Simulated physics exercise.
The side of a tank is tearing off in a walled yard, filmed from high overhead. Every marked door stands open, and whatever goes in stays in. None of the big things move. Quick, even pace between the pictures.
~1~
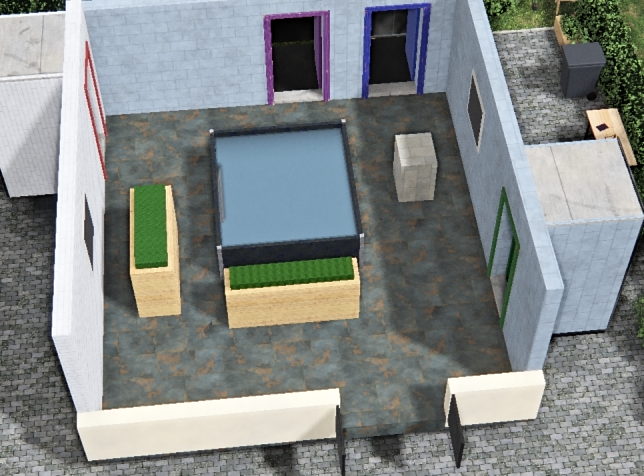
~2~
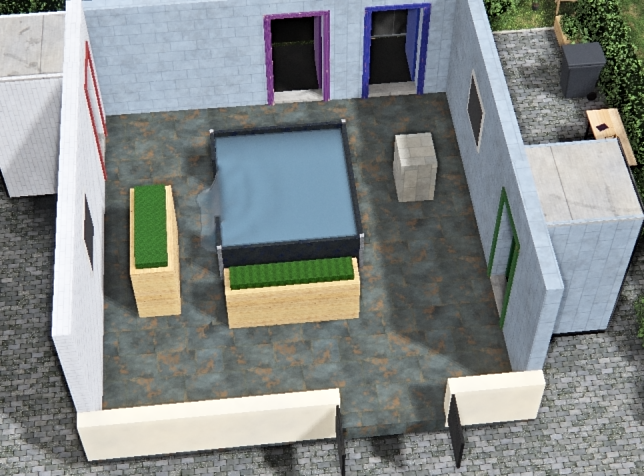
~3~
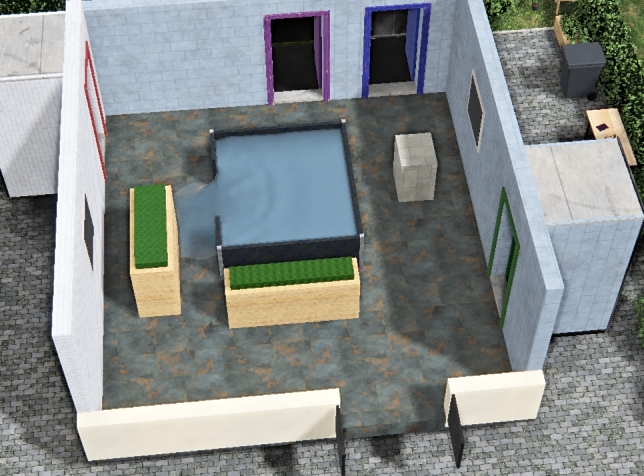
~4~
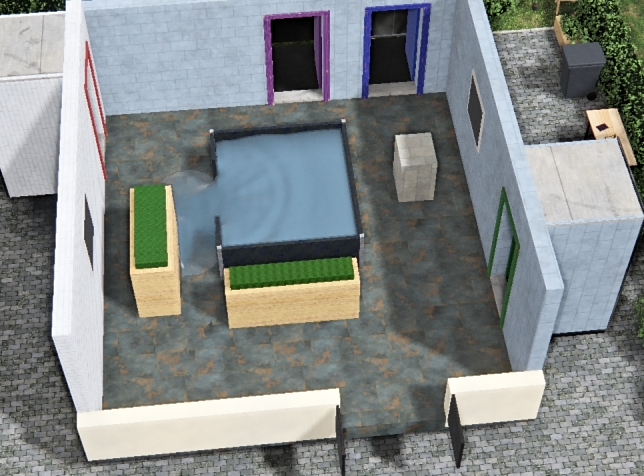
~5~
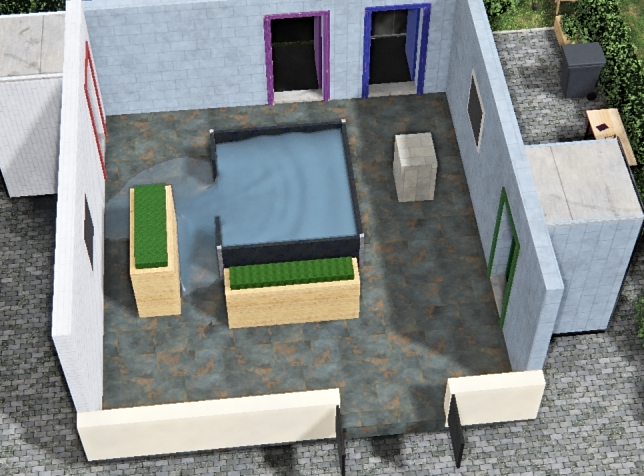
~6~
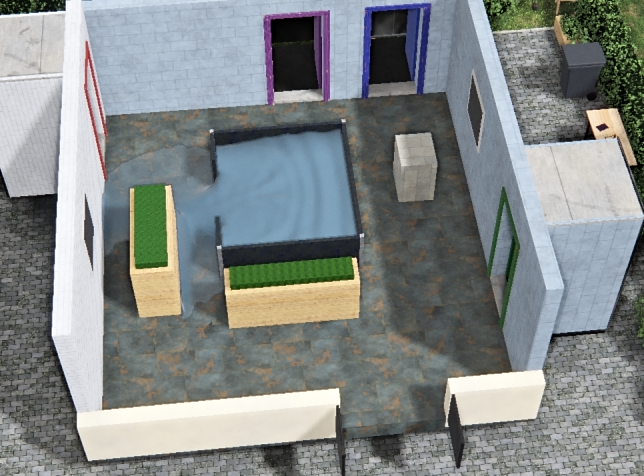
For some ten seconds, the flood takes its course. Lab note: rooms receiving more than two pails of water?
My prediction: The red door overshoots the mark there. The blue door overshoots the mark there. The green door overshoots the mark there. The purple door doesn't overshoot the mark there.
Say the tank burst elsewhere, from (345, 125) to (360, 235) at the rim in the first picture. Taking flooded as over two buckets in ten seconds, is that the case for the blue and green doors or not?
The blue door exceeds the limit and the green door exceeds the limit.
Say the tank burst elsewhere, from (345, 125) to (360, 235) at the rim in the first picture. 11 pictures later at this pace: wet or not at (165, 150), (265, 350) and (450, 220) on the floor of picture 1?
The first spot is spared, the second spared and the third soaked.
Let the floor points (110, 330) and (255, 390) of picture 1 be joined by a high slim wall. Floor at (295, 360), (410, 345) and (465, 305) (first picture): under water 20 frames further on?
Taking the three spots in turn, they are inundated, inundated and unwetted.
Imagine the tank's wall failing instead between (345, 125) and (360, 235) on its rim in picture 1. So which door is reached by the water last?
My answer is the red-painted one.
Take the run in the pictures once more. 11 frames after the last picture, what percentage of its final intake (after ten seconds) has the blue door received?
Close to 0 out of every hundred.
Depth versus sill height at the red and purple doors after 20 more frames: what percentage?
Roughly 170 % and 80 %, respectively.
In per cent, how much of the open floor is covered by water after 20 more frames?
Roughly 65 per cent.
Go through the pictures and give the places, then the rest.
The first picture shows still water in the water tank at (284, 186).
In the second picture, water pours out at (220, 210) and has run to (211, 249).
In the third picture, the front is at (185, 253), out from the gap at (220, 211).
In the fourth picture, water pours out at (220, 211) and has run to a hidden place.
In the fifth picture, water pours out at (220, 211) and has run to (105, 212).
In the sixth picture, the front is at (106, 180), out from the gap at (220, 210).
A moment on, water covers 25 % of the floor; the red door under two buckets in, the blue door not reached, the green door not reached, the purple door not reached.
Next, water covers 40 % of the floor; the red door over two buckets in, the blue door not reached, the green door not reached, the purple door not reached.
Then, water covers 65 % of the floor; the red door far over two buckets in, the blue door wet at the sill, nothing in, the green door not reached, the purple door wet at the sill, nothing in.
Later, water covers 90 % of the floor; the red door far over two buckets in, the blue door under two buckets in, the green door under two buckets in, the purple door wet at the sill, nothing in.
In the end, water covers 100 % of the floor; the red door far over two buckets in, the blue door over two buckets in, the green door over two buckets in, the purple door wet at the sill, nothing in.
